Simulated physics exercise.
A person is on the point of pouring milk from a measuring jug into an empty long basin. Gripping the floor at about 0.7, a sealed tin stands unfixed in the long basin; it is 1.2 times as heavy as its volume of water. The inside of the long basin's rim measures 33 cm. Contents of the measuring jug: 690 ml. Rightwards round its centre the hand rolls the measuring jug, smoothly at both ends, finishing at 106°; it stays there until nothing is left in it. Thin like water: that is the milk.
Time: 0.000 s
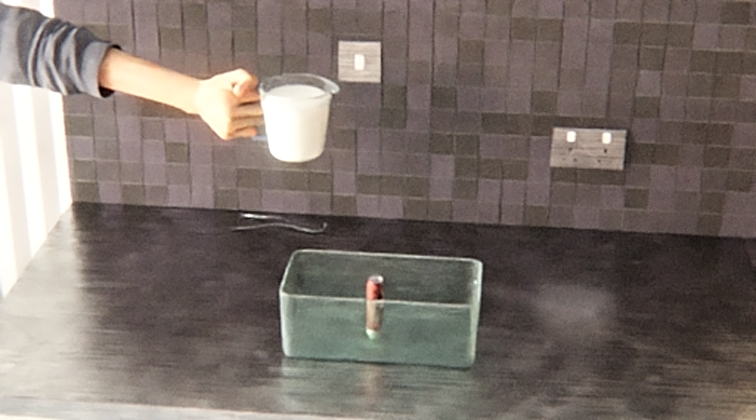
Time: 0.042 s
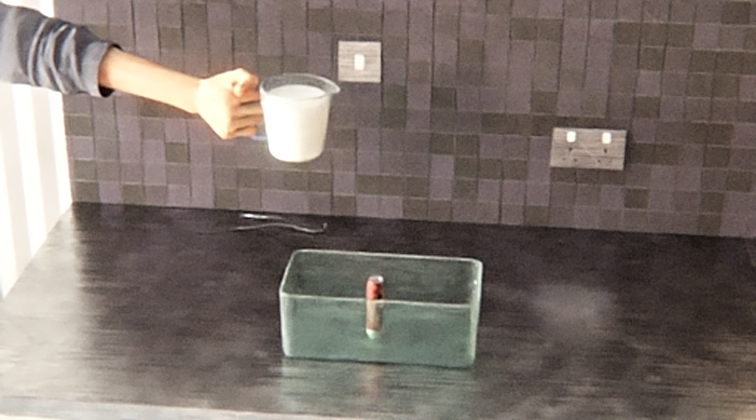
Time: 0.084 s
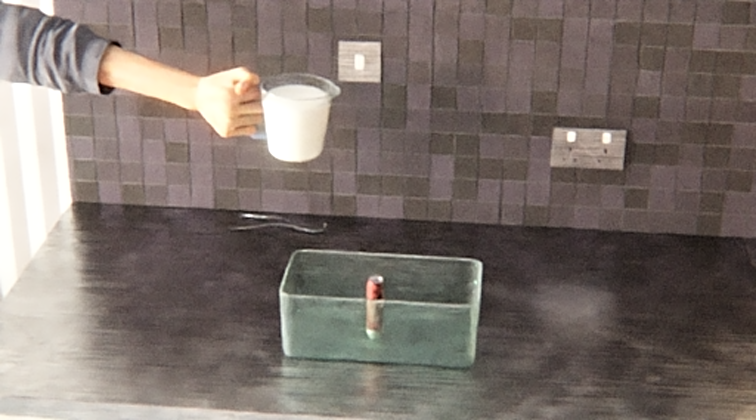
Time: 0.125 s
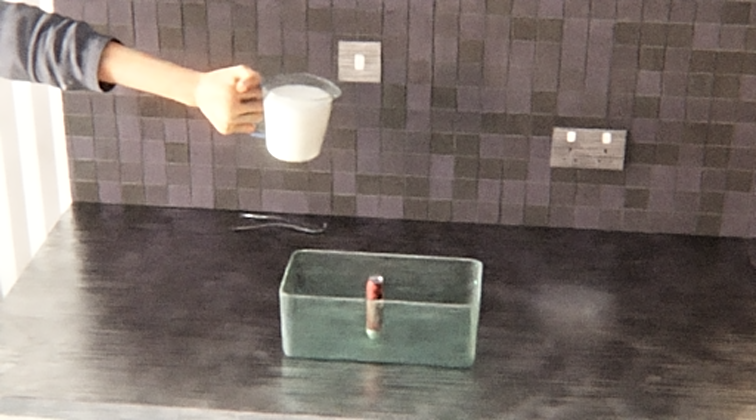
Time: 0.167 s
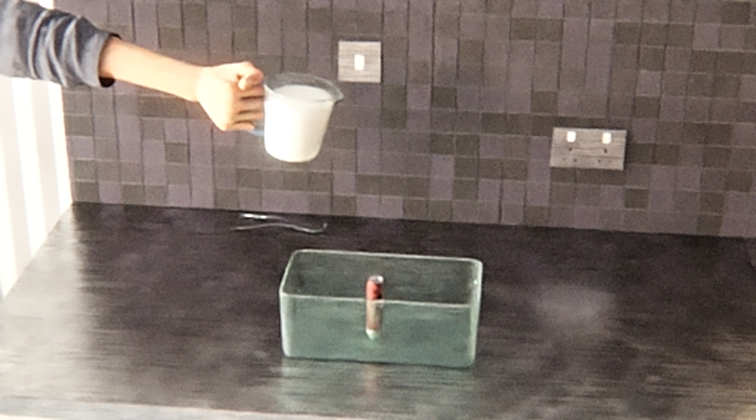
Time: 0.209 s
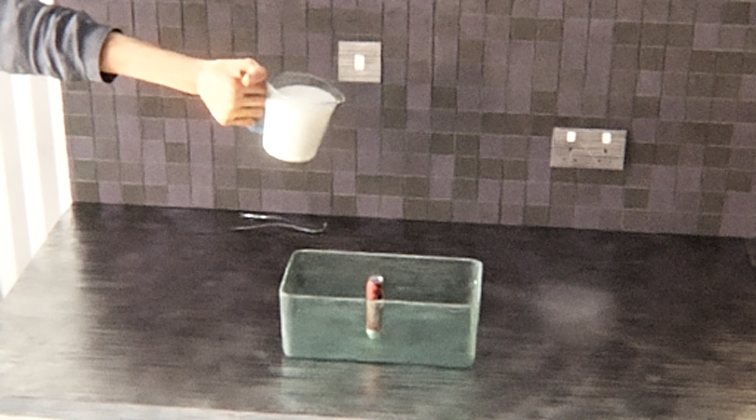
A hand holding a clear jug of milk up on the left slowly tilted it slightly to the right, above a dark counter where a glass basin stood with a small reddish tin in it.
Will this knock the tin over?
It stays vertical.
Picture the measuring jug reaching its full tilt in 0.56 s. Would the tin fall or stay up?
The tin keeps standing.
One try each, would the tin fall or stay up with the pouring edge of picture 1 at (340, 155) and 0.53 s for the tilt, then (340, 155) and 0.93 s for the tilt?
Try 1: Tipped over; try 2: Tipped over.
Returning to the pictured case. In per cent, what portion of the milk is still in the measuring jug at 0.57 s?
About 70 percent.
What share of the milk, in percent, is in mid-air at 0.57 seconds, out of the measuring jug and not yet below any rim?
Some 30 per cent, I reckon.
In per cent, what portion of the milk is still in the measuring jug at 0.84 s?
Around 14 in a hundred.
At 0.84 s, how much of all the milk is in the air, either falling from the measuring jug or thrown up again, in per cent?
Around 38 percent of it is airborne.
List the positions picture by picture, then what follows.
The first picture shows tilt 0°; pouring edge (339, 90); surface from (265, 94) to (330, 97); the long basin's rim runs from (287, 273) to (480, 284); the tin's top is at (376, 282).
The second picture shows tilt 1°; pouring edge (339, 90); surface from (264, 94) to (330, 97).
The third picture shows tilt 2°; pouring edge (340, 91); surface from (265, 94) to (331, 98).
The fourth picture shows tilt 5°; pouring edge (341, 93); surface from (266, 93) to (332, 99).
The fifth picture shows tilt 8°; pouring edge (343, 96); surface from (268, 93) to (334, 99).
The sixth picture shows tilt 13°; pouring edge (345, 100); surface from (270, 94) to (337, 100).
After 0.57 s the tilt is 72° and 70 per cent is still to pour; the tin stands where it began.
After 0.84 s the tilt is 104° and 14 per cent is still to pour; the tin stands where it began.
After 1.12 s the tilt is 106° and 0 per cent is still to pour; the tin stands where it began.
After 1.43 s the tilt is 106° and 0 per cent is still to pour; the tin stands where it began.
In the end the tin stands where it began.
